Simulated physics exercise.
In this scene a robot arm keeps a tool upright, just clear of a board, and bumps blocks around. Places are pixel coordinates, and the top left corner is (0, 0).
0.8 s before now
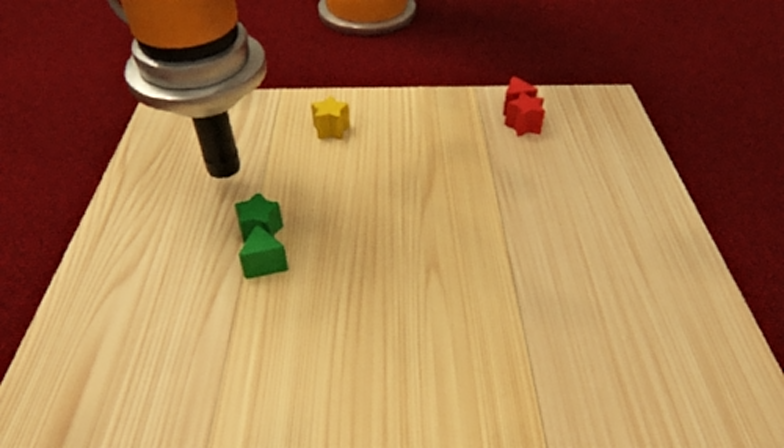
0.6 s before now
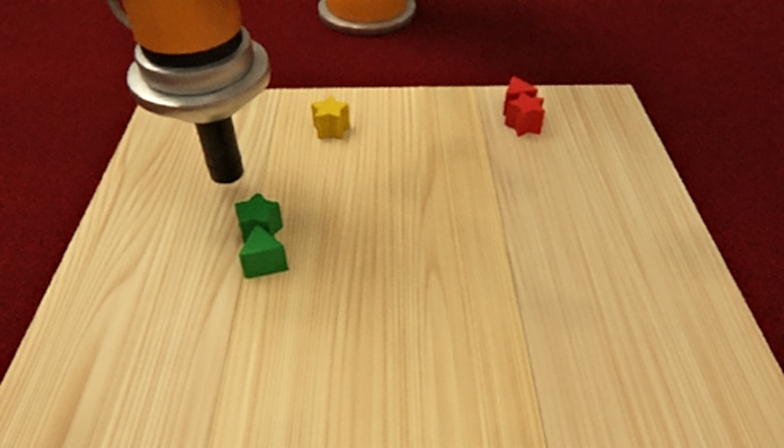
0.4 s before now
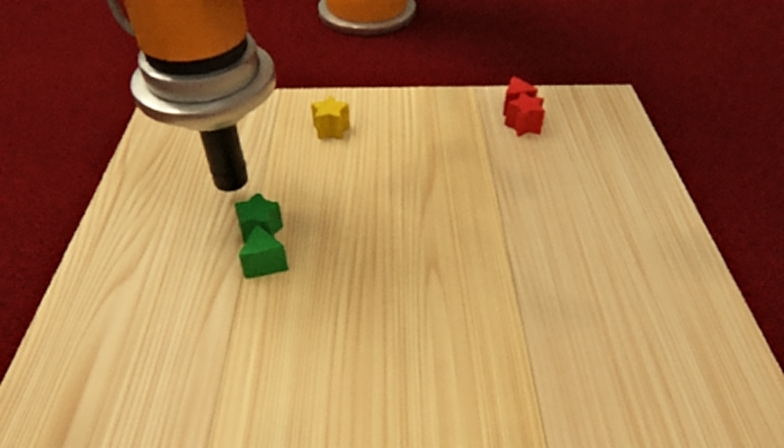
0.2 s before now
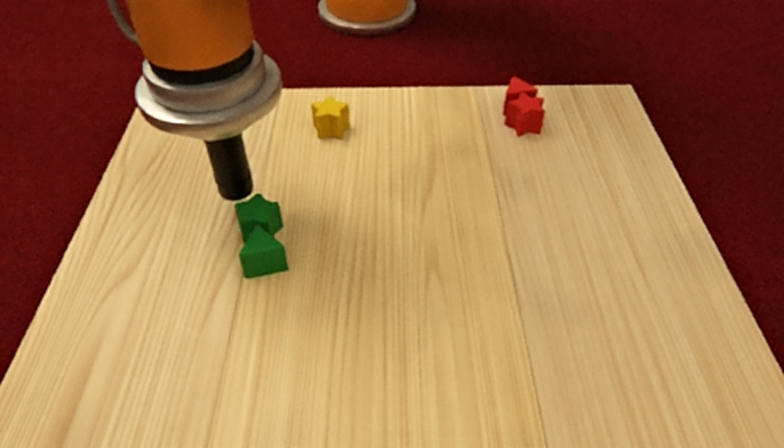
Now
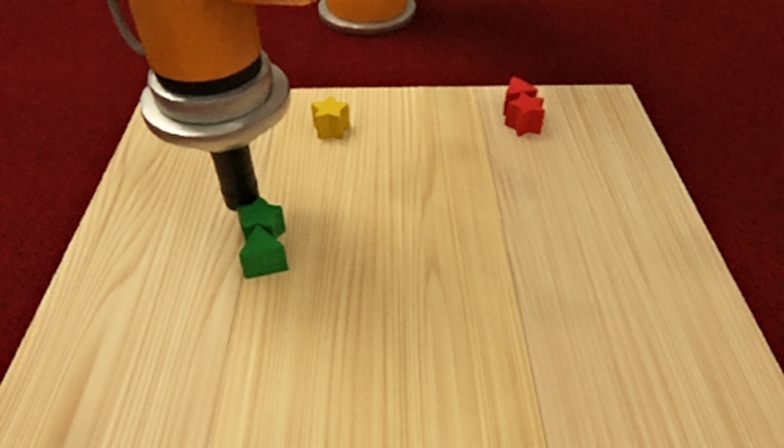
At first, a robot arm's dark tool hovers over a wooden board, up and left of a green star-shaped block and a green triangular block, with yellow and red blocks farther back. The tool moves slowly down and slightly right, then nudges the green star slightly right.
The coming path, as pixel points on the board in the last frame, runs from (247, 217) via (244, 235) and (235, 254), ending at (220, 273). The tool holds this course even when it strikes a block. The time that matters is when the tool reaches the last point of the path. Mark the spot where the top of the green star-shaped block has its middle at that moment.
When the path ends, it will be at (267, 228).
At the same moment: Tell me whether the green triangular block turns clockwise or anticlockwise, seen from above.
Its spin: Clockwise.
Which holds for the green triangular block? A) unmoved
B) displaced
B - displaced.
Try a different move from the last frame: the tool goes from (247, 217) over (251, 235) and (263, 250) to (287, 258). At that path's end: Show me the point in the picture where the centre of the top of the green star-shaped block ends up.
In the picture, that point is around (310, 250).
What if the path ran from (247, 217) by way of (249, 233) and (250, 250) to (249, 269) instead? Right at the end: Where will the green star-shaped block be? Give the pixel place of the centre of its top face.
It ends at (281, 240).
The first path, step by step. Halfway along, tool at (236, 229); green star-shaped block at (268, 227), turned 35° anticlockwise; green triangular block at (269, 255), turned 40° clockwise.
At the end, tool at (215, 257); green star-shaped block at (267, 228), turned 50° anticlockwise; green triangular block at (271, 257), turned 45° clockwise.
